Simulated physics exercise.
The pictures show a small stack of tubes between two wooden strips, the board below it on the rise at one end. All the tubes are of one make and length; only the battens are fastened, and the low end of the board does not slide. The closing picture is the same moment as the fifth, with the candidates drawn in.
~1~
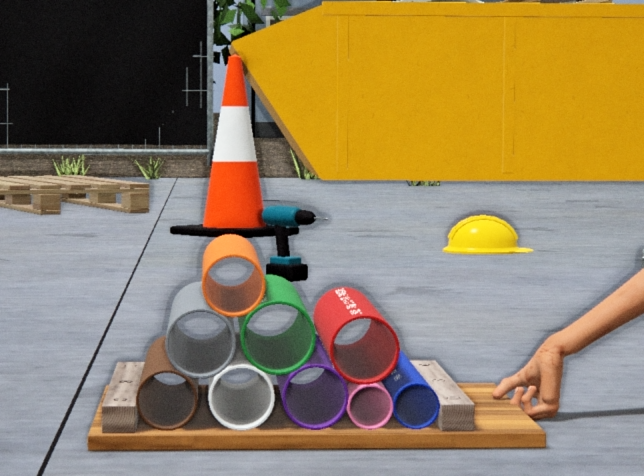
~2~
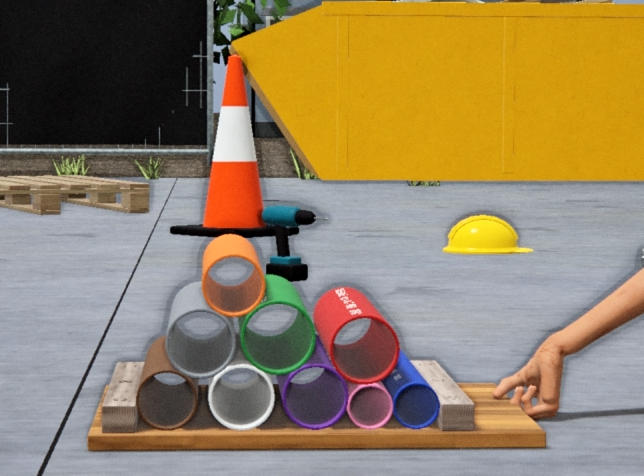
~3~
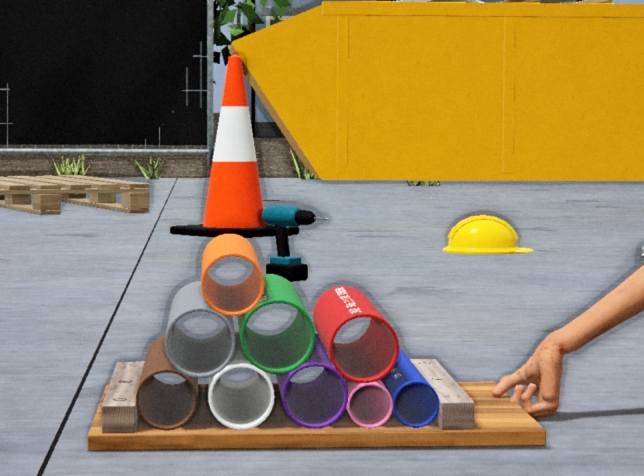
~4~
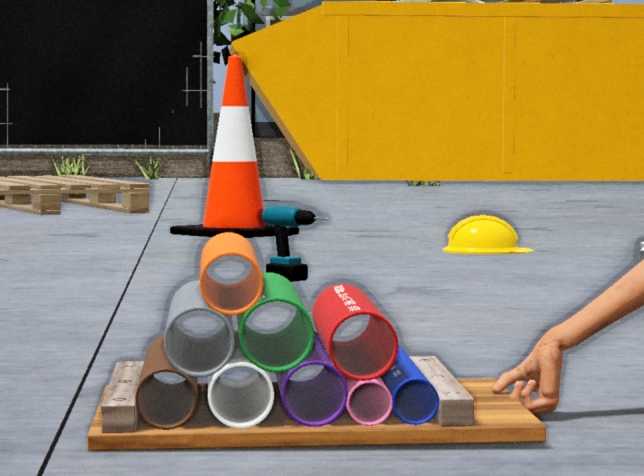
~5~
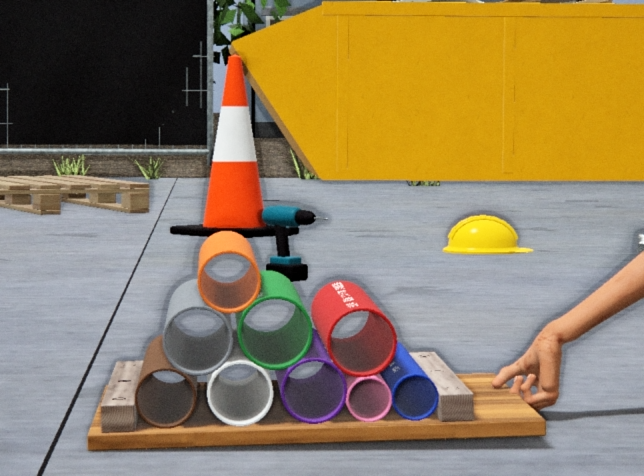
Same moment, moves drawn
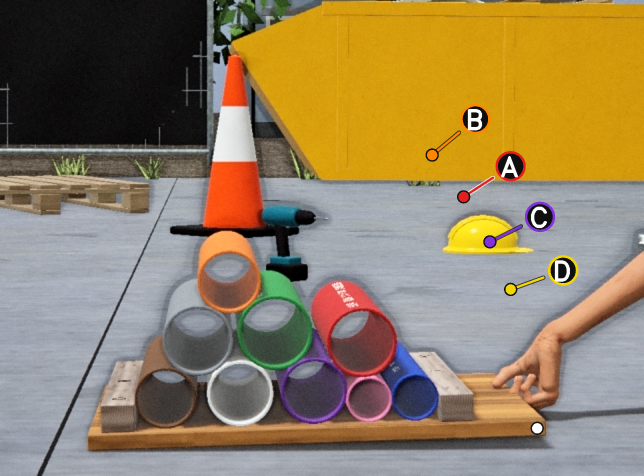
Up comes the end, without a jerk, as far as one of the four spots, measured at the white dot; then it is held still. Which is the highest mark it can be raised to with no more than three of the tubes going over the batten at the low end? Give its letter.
Raise it to B.
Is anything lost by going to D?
At D: Yes.
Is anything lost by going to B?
Yes.
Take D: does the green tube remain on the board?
Yes, with D.
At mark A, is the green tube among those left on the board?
No.
On the marked copy, A at (464, 197); B at (432, 155); C at (490, 242); D at (511, 289); the white dot at (537, 429).
Following B. Soon after the start, board at 21°.
Later, board at 39°.
In the end, board at 40°, three over the low batten (green, grey, orange).
As for the rest, A three over the low batten (green, grey, orange); C two over the low batten (grey, orange); D two over the low batten (grey, orange).
